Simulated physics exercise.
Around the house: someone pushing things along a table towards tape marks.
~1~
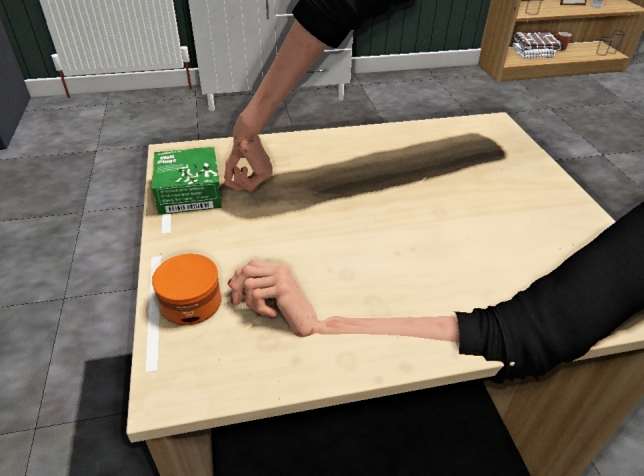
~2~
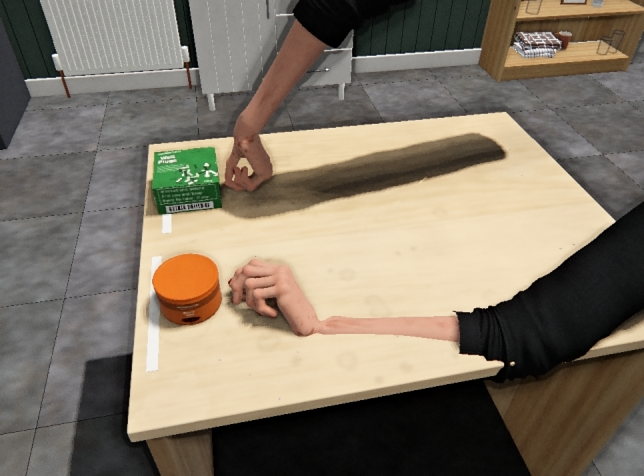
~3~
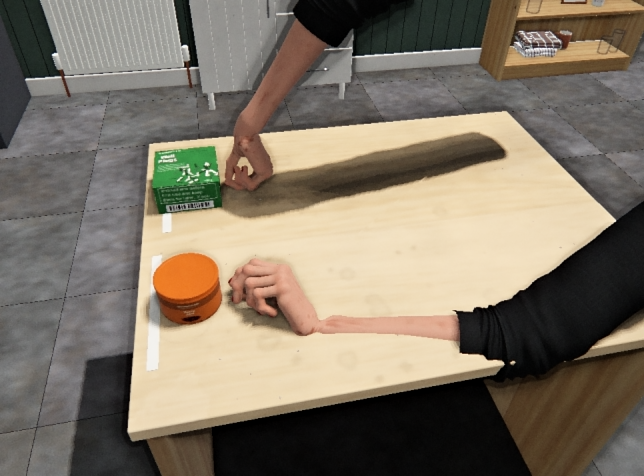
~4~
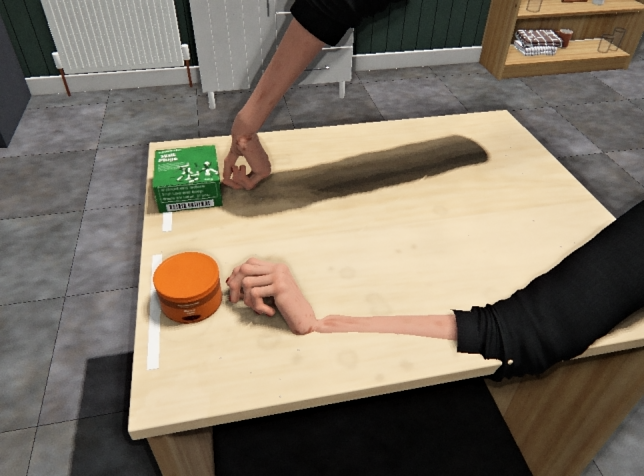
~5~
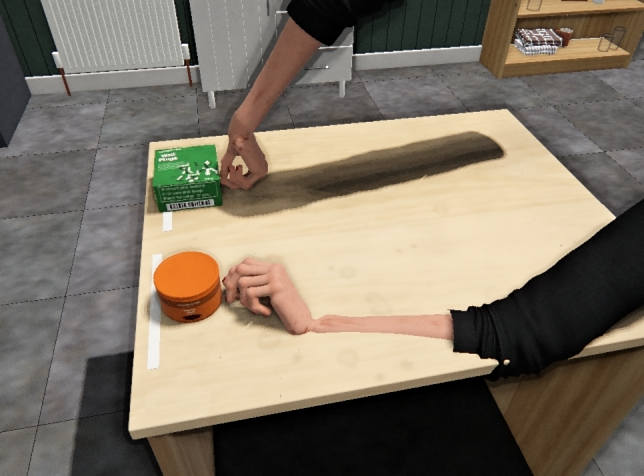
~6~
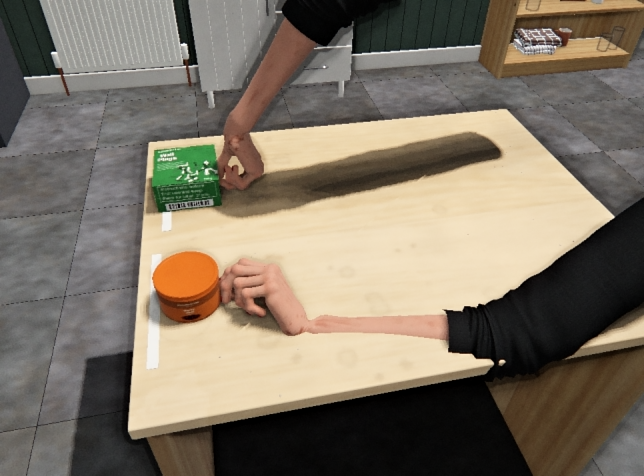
On a wooden table, two hands barely move beside a green box and orange tub.
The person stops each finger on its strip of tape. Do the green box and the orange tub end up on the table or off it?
As it turns out, the green box falls off the table; the orange tub falls off the table.
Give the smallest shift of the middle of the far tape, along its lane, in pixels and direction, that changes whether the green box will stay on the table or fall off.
Some 12 pixels, right.
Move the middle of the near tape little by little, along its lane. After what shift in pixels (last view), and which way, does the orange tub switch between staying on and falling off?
A shift of 20 pixels, going right.
Then, 1.18 s after the last picture, green box tipped 49° from how it was near (122, 198); orange tub tipped 33° from how it was near (105, 310).
Then, 1.42 s after the last picture, green box falling near (145, 336); orange tub falling near (111, 414).
By the end, the green box drops to the floor; the orange tub drops to the floor.
